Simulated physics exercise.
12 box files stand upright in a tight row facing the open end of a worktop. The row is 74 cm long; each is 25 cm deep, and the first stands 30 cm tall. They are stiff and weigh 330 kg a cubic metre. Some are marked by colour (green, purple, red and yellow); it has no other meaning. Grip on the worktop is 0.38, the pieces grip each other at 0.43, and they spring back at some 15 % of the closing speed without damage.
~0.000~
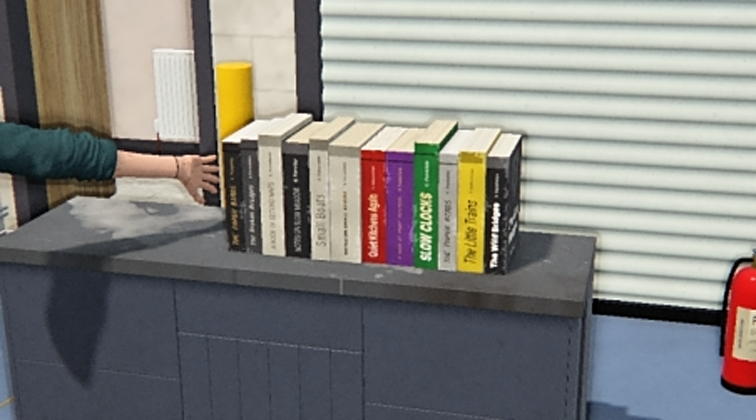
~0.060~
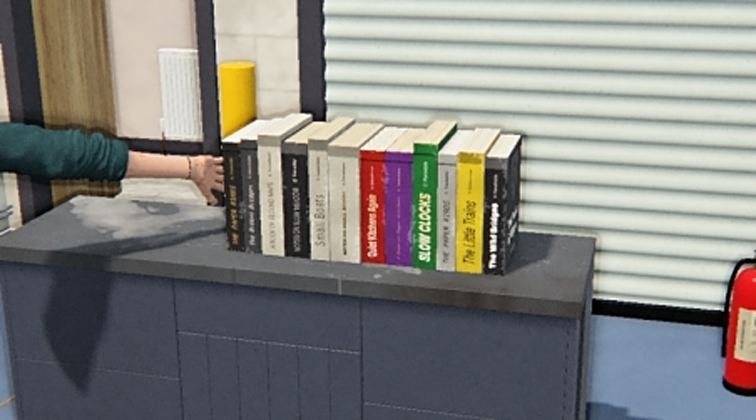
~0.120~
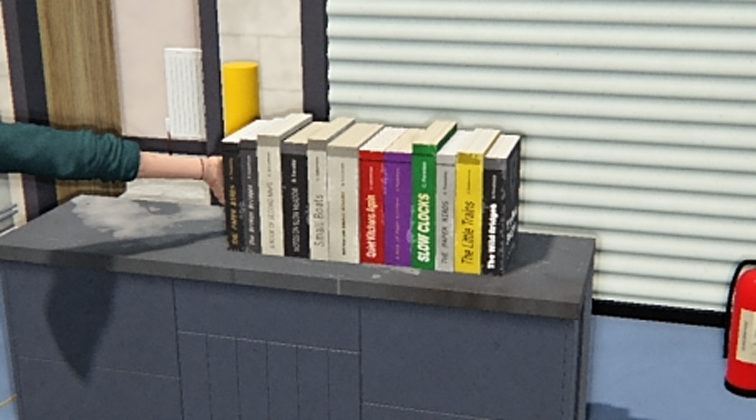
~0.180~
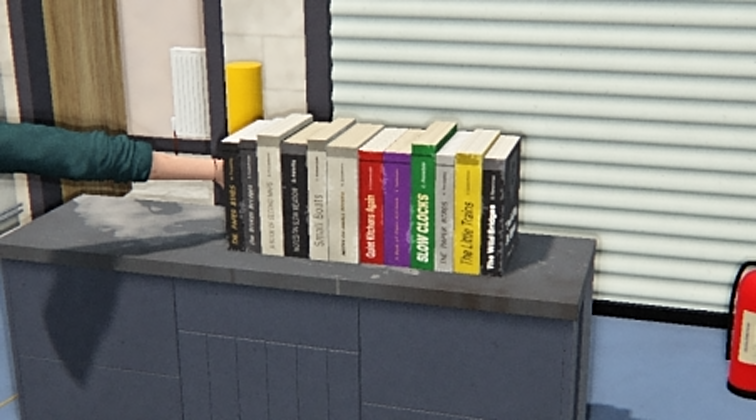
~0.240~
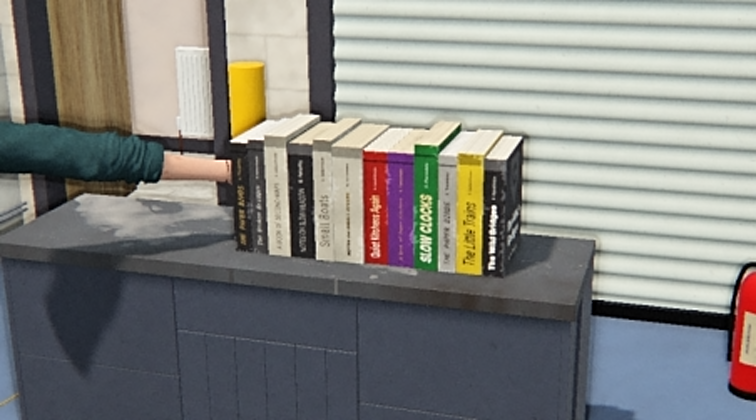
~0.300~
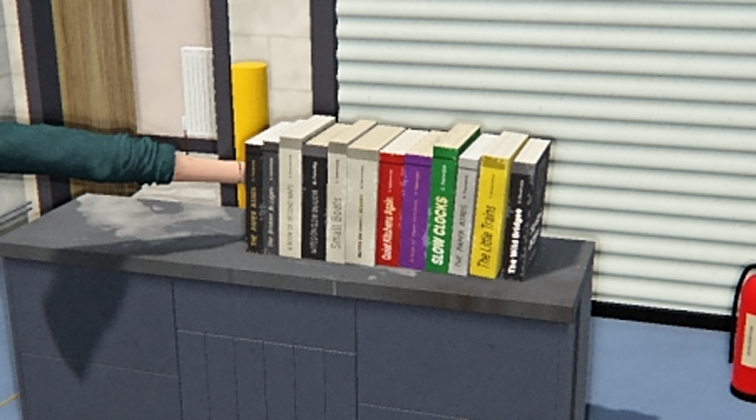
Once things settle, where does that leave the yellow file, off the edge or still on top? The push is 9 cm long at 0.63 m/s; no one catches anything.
In the end the yellow file drops off.
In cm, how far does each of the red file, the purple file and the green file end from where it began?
Red 20, purple 20, green 30.
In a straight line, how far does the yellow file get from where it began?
Some 100 cm.
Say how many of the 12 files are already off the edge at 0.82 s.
By then 1.
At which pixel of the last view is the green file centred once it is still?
Near (546, 237).
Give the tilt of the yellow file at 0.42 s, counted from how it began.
About 25°.
Around 0.42 s, none of the 12 files off the edge, 12 disturbed; yellow file tipped 24°; purple file tipped 14°.
Around 0.82 s, 1 of the 12 files off the edge; yellow file on its side; green file tipped 64°.
Finally (1.3 s), 2 of the 12 files off the edge; yellow file on its side; green file on its side; purple file tipped 33°. Seen by the last camera, middles, green file near (546, 237).
